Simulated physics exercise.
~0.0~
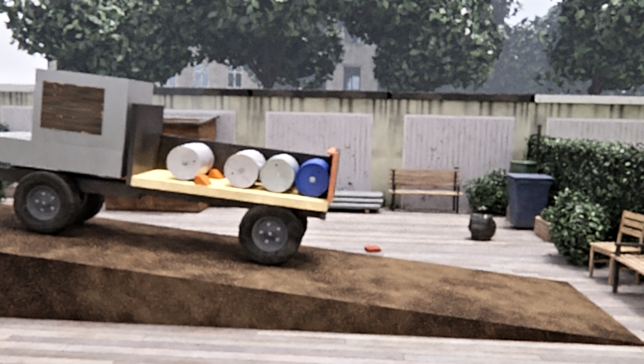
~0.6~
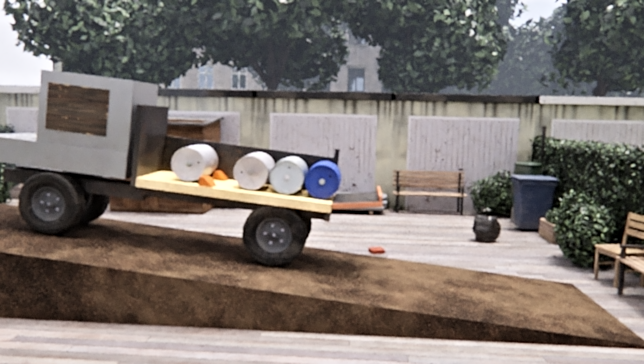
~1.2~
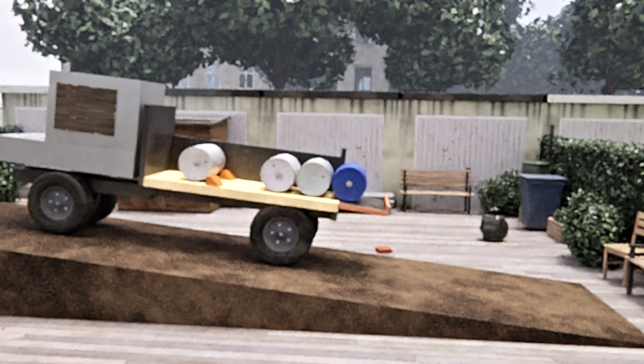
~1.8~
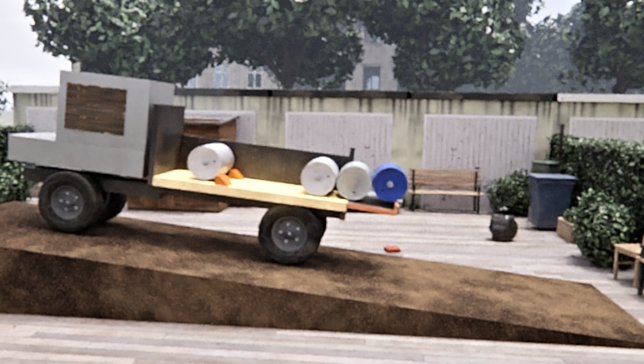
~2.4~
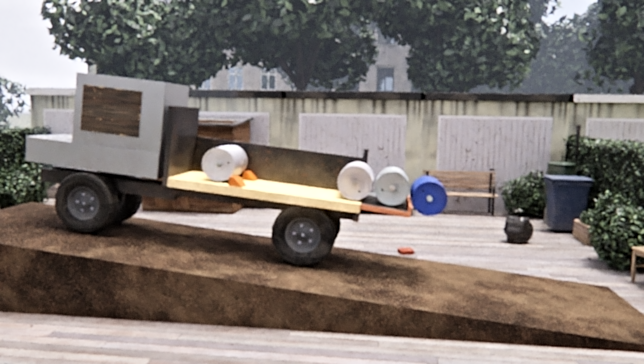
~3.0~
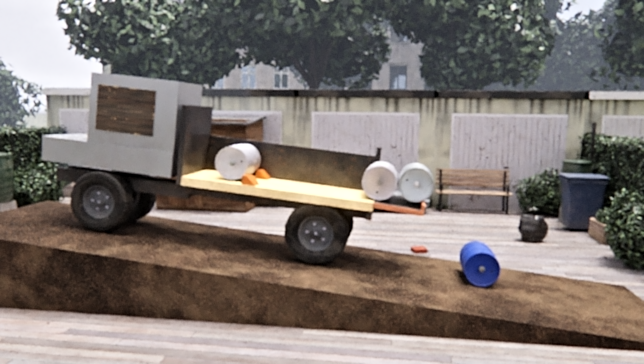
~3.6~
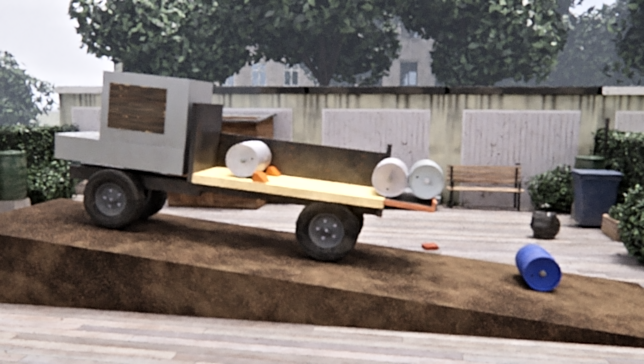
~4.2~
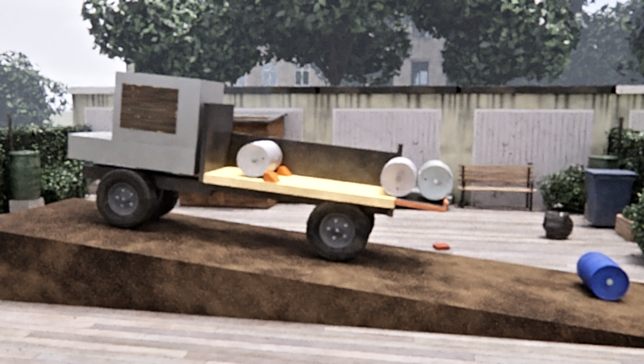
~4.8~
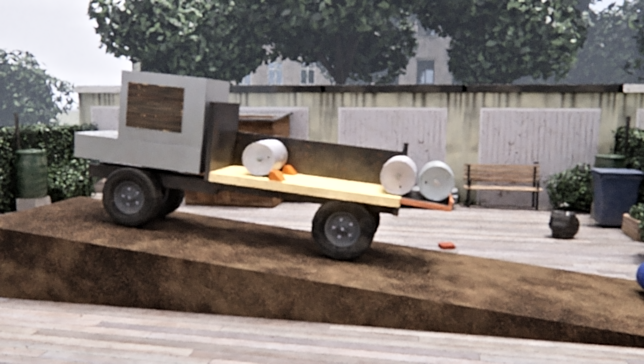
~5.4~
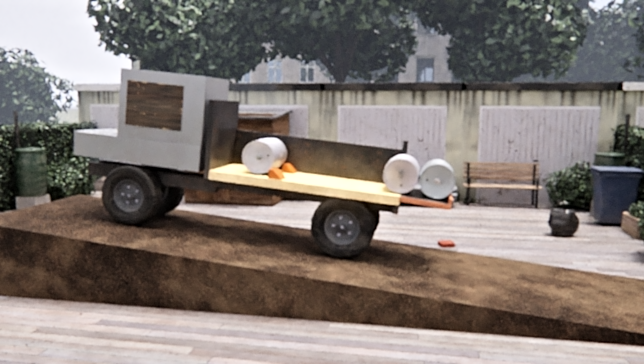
A pick-up on a slope lowers its tailgate and a blue keg rolls off, downhill right.
